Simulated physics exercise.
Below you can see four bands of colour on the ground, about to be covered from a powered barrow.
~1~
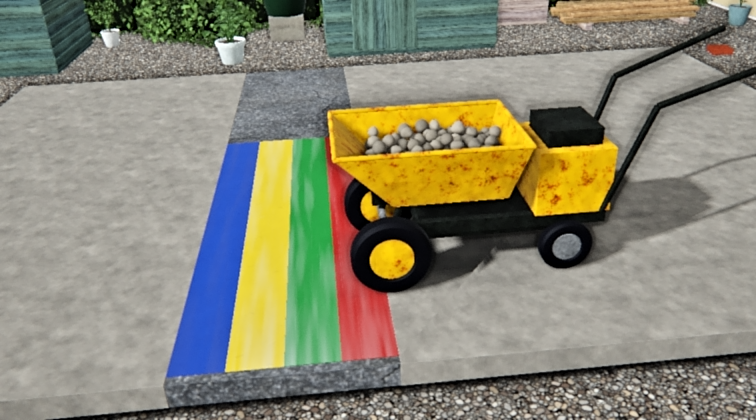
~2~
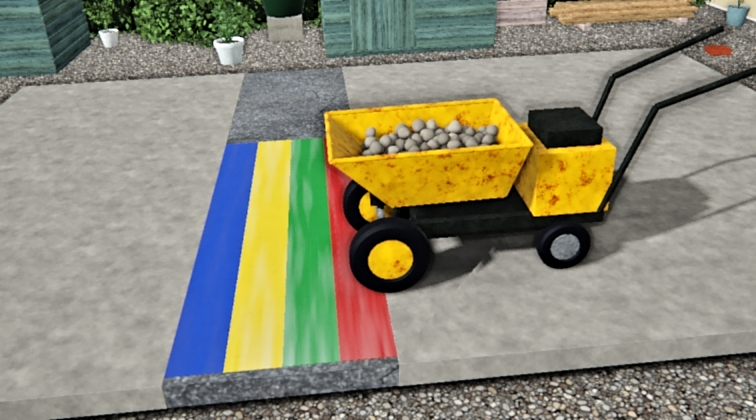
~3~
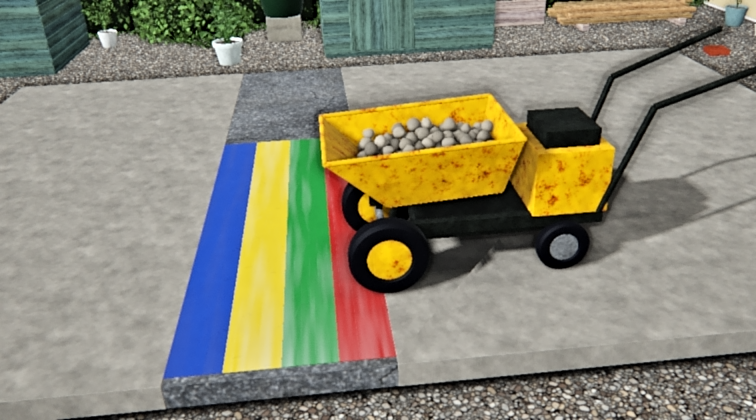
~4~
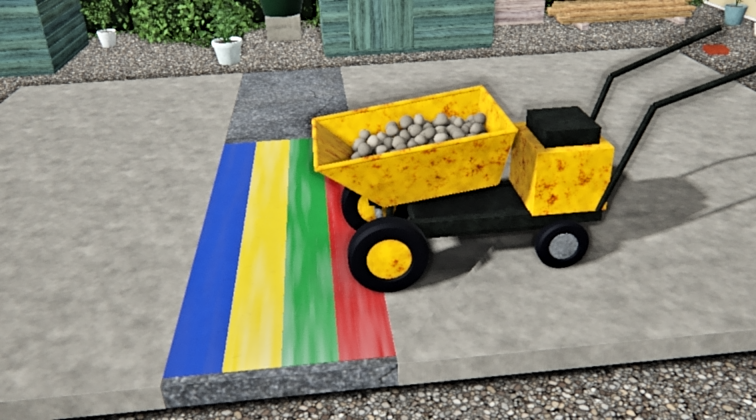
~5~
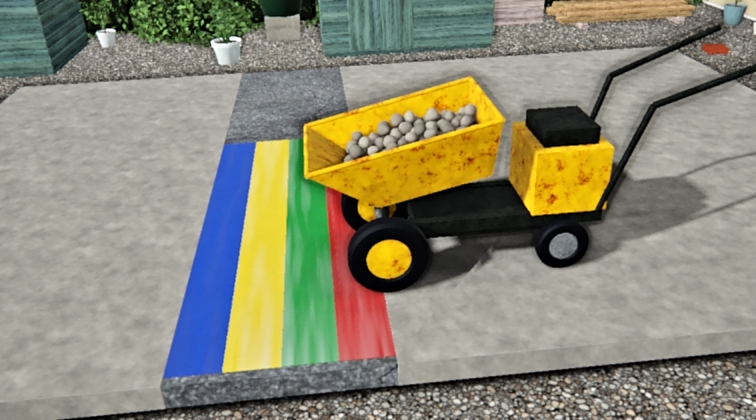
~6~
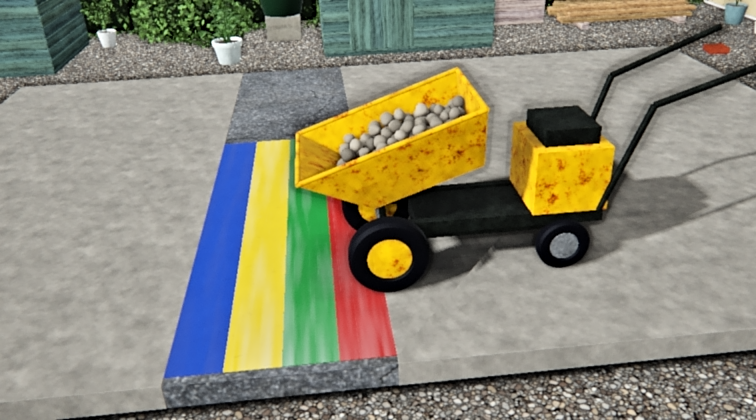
Yellow skip of a powered barrow tilting forward to the left, carrying river pebbles above blue, yellow, green and red ground strips.
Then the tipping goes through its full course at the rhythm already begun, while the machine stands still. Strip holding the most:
Blue strip.
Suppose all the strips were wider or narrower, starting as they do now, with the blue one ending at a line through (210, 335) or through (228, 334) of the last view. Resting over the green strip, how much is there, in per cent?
First case 0 per cent, second case 0 per cent.
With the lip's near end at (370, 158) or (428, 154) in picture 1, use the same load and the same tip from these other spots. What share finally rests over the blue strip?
About 20 per cent, then about 10 per cent.
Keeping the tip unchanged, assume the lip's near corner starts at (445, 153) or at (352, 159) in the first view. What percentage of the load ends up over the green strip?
About 30 percent the first time, about 0 percent the second.
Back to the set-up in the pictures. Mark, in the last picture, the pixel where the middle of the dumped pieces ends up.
Once it all stops, the middle lies near (216, 266).
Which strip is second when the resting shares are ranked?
That would be the yellow strip.
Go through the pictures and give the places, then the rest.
In the first frame, lip of the skip at (335, 161), level; top of the load at (436, 147), river pebbles; red strip at (365, 317); green strip at (312, 322); yellow strip at (259, 327); blue strip at (205, 331).
In the second frame, lip of the skip at (332, 162), level; top of the load at (438, 142).
In the third frame, lip of the skip at (325, 165), tipped barely; top of the load at (433, 140).
In the fourth frame, lip of the skip at (317, 169), tipped a little; top of the load at (440, 132).
In the fifth frame, lip of the skip at (307, 176), tipped a little; top of the load at (446, 126).
In the sixth frame, lip of the skip at (298, 185), tipped clearly; top of the load at (435, 120); red strip at (363, 317); green strip at (310, 322); yellow strip at (256, 327); blue strip at (202, 332).
Soon, skip tipped steeply; all in the skip.
A while on, skip tipped right over; about half in the skip; about a quarter over the yellow strip; about a quarter over the blue strip; a stray few off the paint.
Towards the end, skip tipped right over; about a quarter in the skip; about a quarter over the yellow strip; about a third over the blue strip; about a quarter off the paint.
Finally, skip tipped right over; about a quarter in the skip; none over the red strip; none over the green strip; about a quarter over the yellow strip; about a third over the blue strip; about a quarter off the paint.
